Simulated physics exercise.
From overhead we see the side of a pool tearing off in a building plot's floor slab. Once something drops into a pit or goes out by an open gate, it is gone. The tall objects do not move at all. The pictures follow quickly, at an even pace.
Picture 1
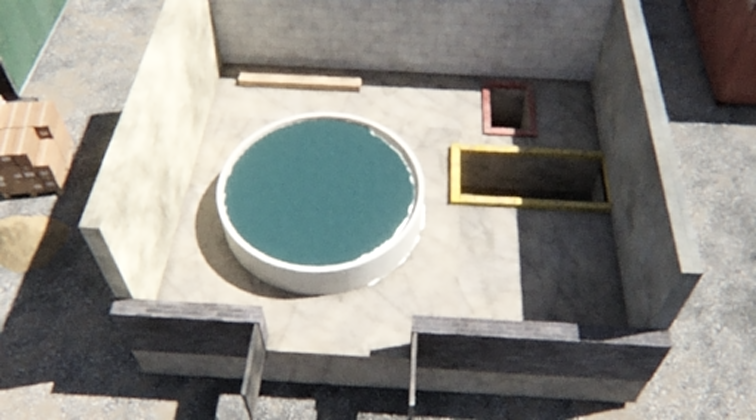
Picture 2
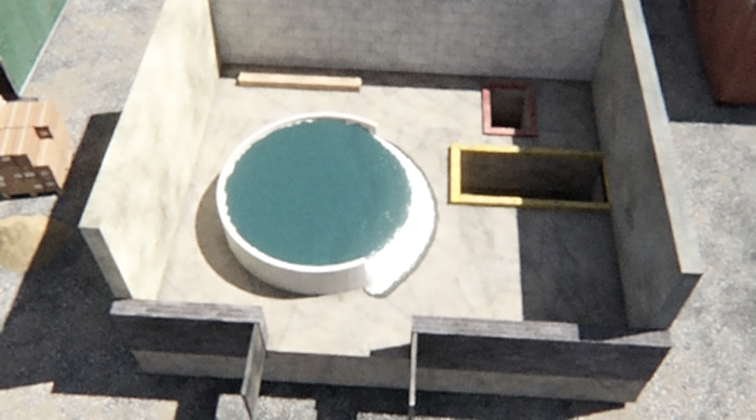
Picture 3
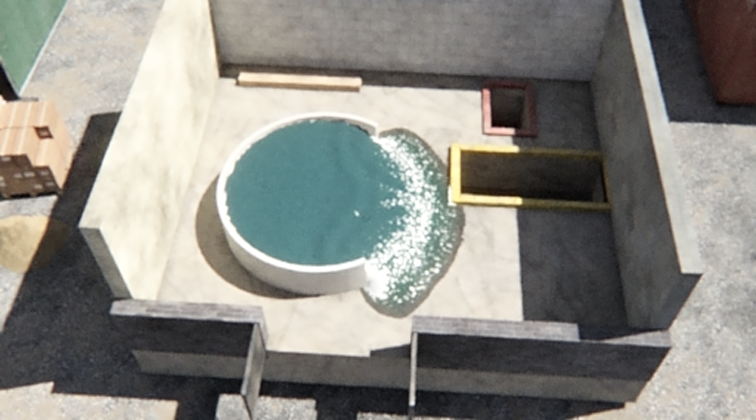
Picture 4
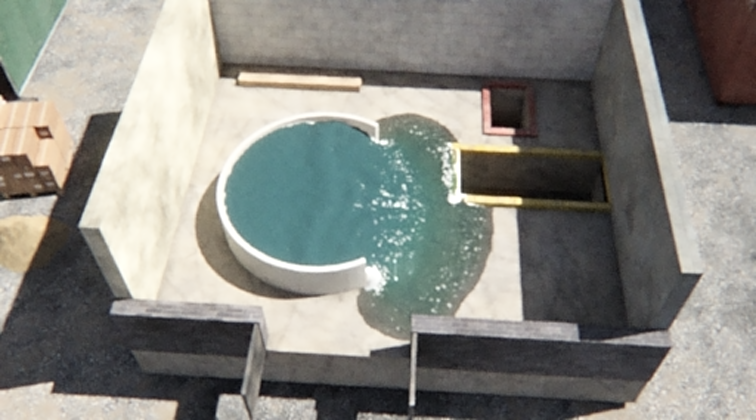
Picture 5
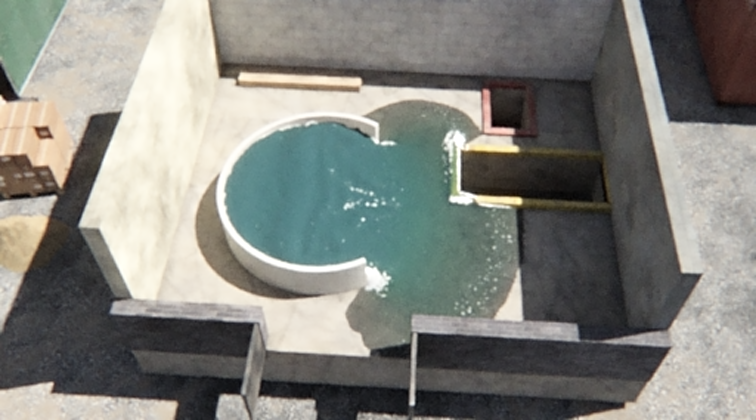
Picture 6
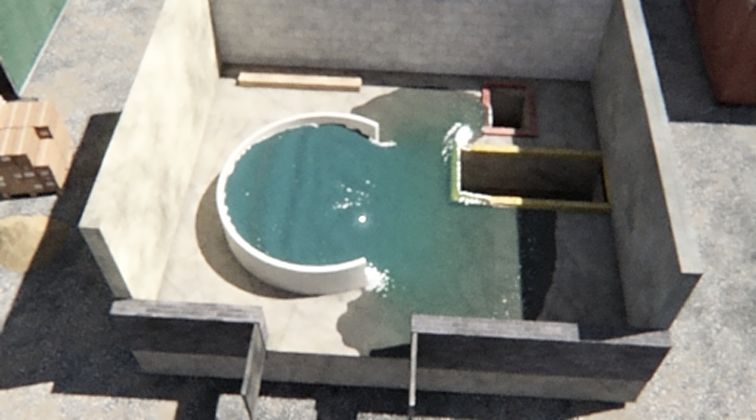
A walled concrete yard on a gravel lot is seen from high above, with a gap in its near wall. A round white-rimmed pool of blue-green water sits left of centre, a wooden plank behind it, with a yellow-edged rectangular pit and a smaller red-edged one to the right. The pool's right side opens and water surges out, foaming, spreading rightward around the yellow edging and toward the near wall, while the camera stays still.
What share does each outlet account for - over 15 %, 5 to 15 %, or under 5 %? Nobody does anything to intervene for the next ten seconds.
My prediction: Gate: The middle band; yellow pit: The top band; red pit: The middle band.
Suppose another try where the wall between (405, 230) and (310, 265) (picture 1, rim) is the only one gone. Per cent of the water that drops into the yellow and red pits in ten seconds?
Near enough: Yellow 8 percent, red 0 percent.
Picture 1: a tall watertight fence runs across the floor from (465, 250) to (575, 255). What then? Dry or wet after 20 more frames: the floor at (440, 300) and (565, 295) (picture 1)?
In the listed order, the first spot is swamped and the second is swamped.
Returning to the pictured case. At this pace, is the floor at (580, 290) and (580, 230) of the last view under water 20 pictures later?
Taking them as listed, one is inundated and the next is inundated.
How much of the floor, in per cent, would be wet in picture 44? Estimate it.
Close to 80 in a hundred, I think.
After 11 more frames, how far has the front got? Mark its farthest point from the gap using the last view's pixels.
Farthest reach: (591, 85).
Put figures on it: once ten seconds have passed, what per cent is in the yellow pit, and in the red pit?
I'd say near 26 %, and near 8 %.
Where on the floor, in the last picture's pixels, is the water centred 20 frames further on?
I'd say around (461, 230).
A moment on, water covers 50 % of the floor; the gate 0 %, the yellow pit 4 %, the red pit 1 %.
Next, water covers 50 % of the floor; the gate 1 %, the yellow pit 9 %, the red pit 3 %.
Then, water covers 60 % of the floor; the gate 1 %, the yellow pit 16 %, the red pit 5 %.
Later, water covers 80 % of the floor; the gate 2 %, the yellow pit 25 %, the red pit 7 %.
In the end, water covers 95 % of the floor; the gate 8 %, the yellow pit 26 %, the red pit 8 %.
